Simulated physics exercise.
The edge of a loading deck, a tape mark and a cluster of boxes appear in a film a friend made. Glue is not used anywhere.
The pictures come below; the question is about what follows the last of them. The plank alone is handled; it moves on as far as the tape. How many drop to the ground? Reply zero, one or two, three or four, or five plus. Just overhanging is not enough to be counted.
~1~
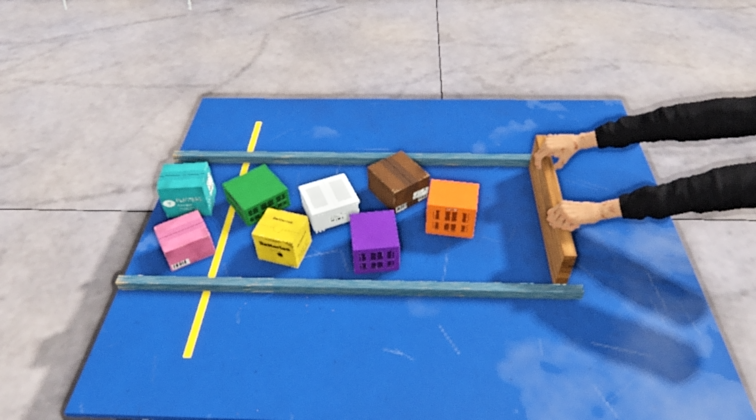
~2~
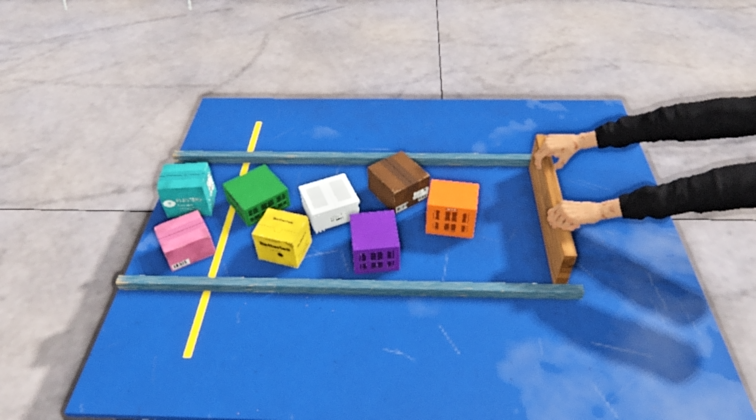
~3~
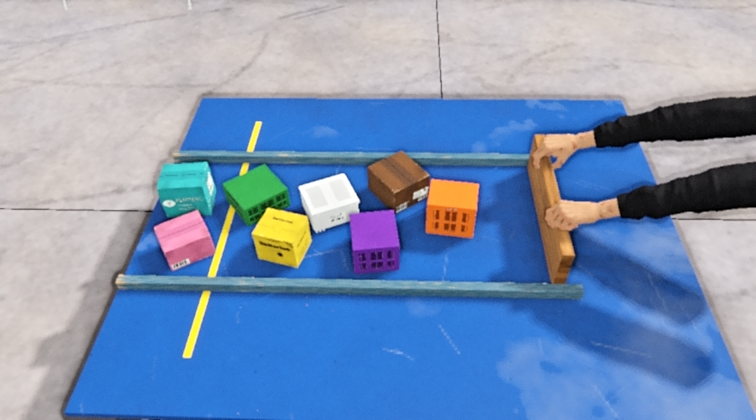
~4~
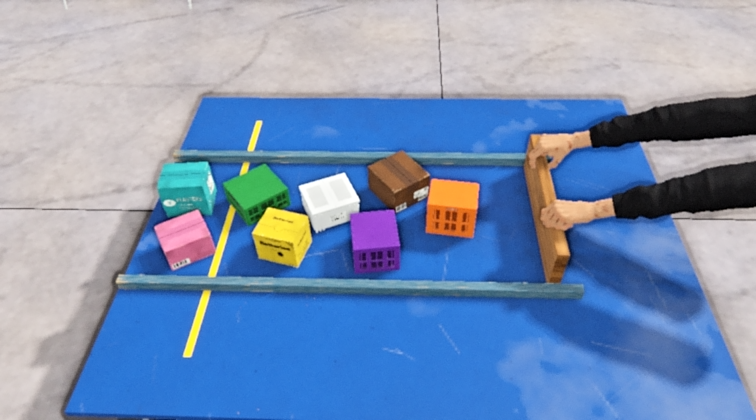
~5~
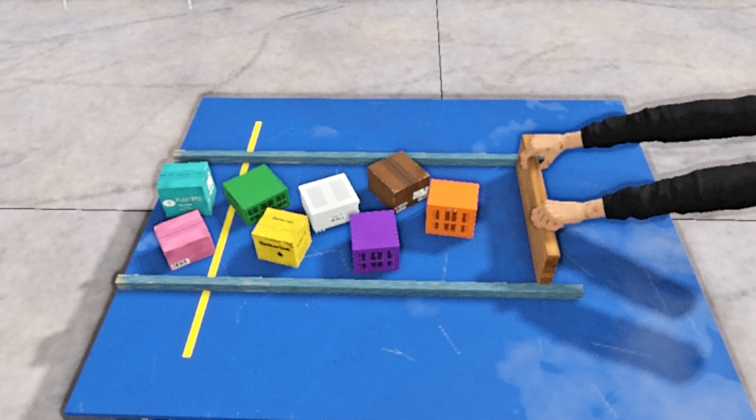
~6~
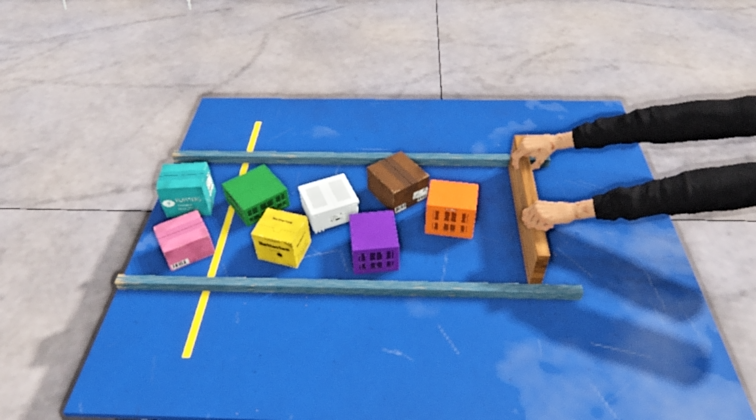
Three or four.
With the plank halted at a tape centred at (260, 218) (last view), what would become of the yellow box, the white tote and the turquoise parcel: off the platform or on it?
Short version: The yellow box sits tight, the white tote sits tight, the turquoise parcel heads down.
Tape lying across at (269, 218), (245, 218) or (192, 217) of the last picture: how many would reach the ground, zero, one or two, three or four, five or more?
Going through the places as listed, I'd say just one or two, then three to four, then 5 or more.
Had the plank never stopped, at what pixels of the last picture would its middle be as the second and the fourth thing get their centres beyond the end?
Around (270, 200); afterwards around (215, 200).
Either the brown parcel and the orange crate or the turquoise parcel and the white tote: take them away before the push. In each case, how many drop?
The first try gives 2, the second gives 1.
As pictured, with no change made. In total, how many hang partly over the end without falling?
Looks like 2 of them.
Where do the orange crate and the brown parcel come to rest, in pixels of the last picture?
Reading them off: First (201, 208); then (216, 172).
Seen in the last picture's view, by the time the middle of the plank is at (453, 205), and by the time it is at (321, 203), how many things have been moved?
The count is 1 at the first point and 7 at the second.
Early on, none off yet; turquoise parcel at rest near (187, 190); pink box at rest near (184, 240); green crate at rest near (256, 195).
A while later, none off yet; turquoise parcel travelled a little near (176, 191); pink box at rest near (184, 240); green crate travelled a little near (235, 191).
Further along, one off so far; turquoise parcel in the air near (129, 243); pink box travelled a little near (161, 241); green crate travelled well along near (170, 183).
Finally, the number that fall off is three or four; lost, green crate, pink box and turquoise parcel.
